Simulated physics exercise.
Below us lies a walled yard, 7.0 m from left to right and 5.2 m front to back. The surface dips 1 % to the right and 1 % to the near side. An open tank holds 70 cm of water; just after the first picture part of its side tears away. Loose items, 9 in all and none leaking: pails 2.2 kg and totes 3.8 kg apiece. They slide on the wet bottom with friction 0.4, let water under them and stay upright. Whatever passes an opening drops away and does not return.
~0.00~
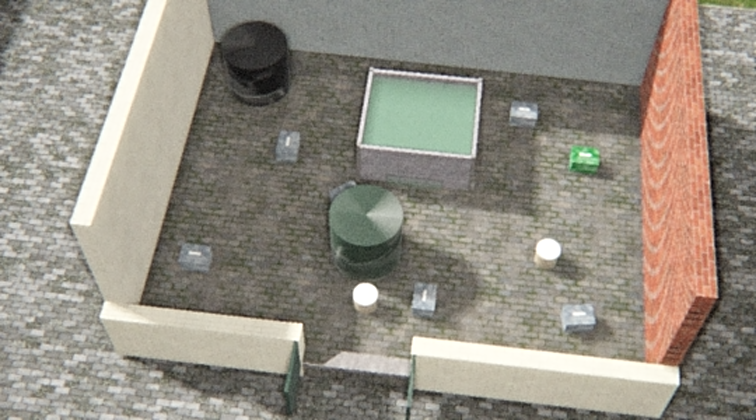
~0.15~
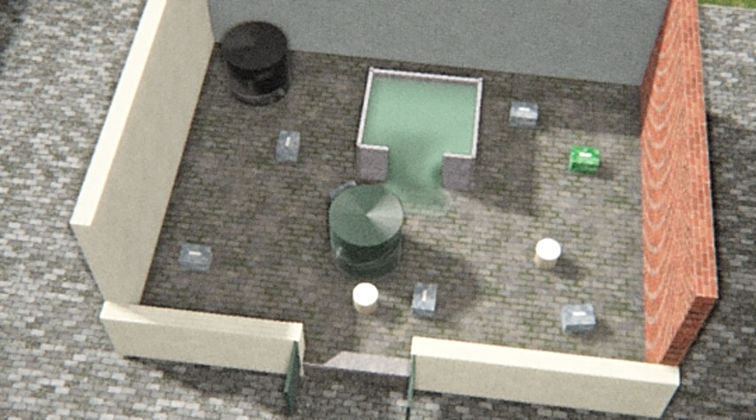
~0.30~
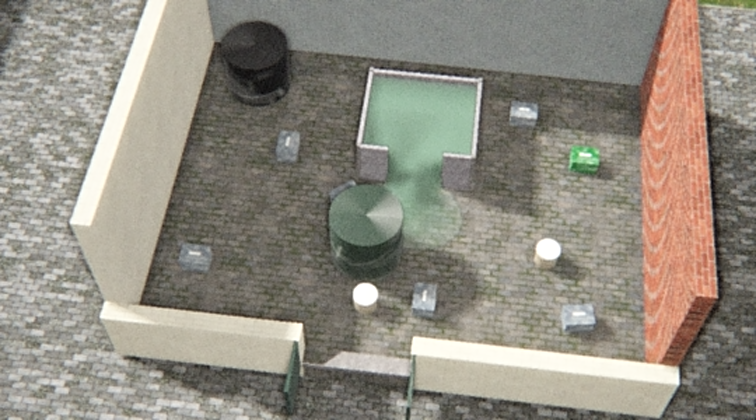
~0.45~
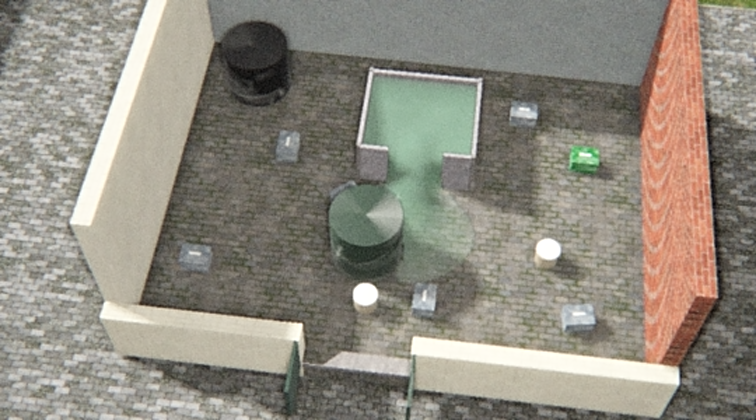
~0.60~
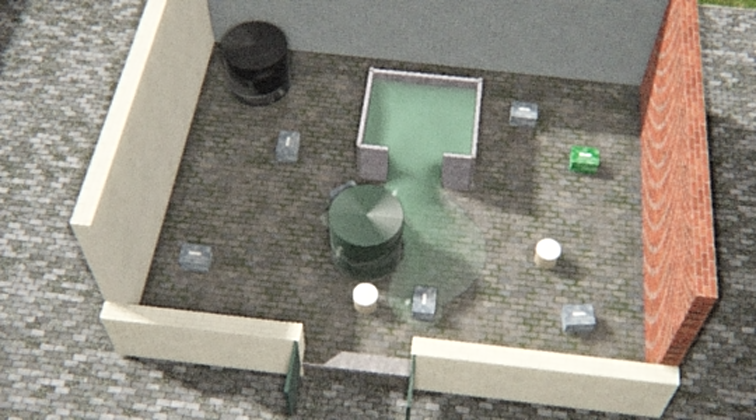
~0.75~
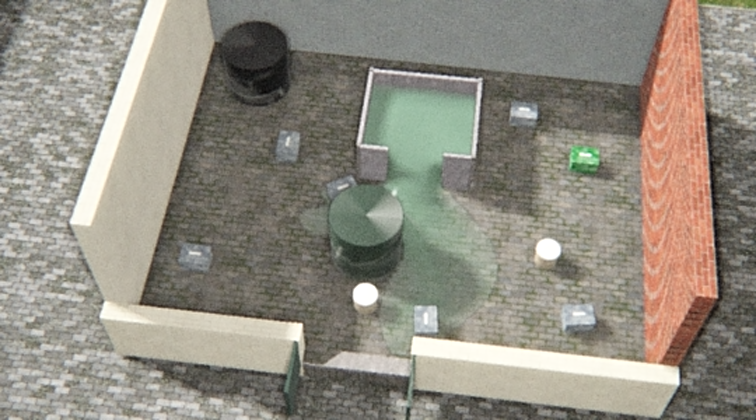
The clip opens on a walled yard with a water-filled open tank, scattered totes and pails. Part of the tank's near side gives way, and greenish water spreads toward the near wall and around the dark green cylinder, nudging a grey tote nearer while another shifts slightly behind the cylinder.
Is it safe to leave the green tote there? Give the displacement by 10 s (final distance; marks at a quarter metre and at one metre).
The green tote ends far away.
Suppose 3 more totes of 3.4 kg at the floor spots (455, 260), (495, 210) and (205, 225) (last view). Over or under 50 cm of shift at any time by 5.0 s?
In turn: More, short of it, past it.
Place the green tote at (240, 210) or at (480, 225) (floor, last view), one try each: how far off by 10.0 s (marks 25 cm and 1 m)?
In turn: It gets carried off; it is nudged along.
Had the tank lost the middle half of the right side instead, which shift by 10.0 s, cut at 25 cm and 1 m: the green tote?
Then the green tote gets carried off.
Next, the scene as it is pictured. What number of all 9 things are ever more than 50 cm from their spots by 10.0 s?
I count 8.
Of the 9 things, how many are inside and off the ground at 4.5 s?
1 of them.
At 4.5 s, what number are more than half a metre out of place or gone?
I count 6.
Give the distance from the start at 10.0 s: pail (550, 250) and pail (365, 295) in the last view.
In turn: 30 cm, 120 cm.
After 2.0 s the green tote is near (585, 155), 0.0 m from its start, aground; 0 of 9 are out; 1 afloat.
After 4.5 s the green tote is near (568, 105), 1.0 m from its start, aground; 1 of 9 are out; 1 afloat.
After 7.0 s the green tote is near (496, 67), 2.1 m from its start, afloat; 1 of 9 are out; 4 afloat.
After 10.0 s the green tote is near (496, 68), 2.1 m from its start, aground; 1 of 9 are out; 5 afloat.
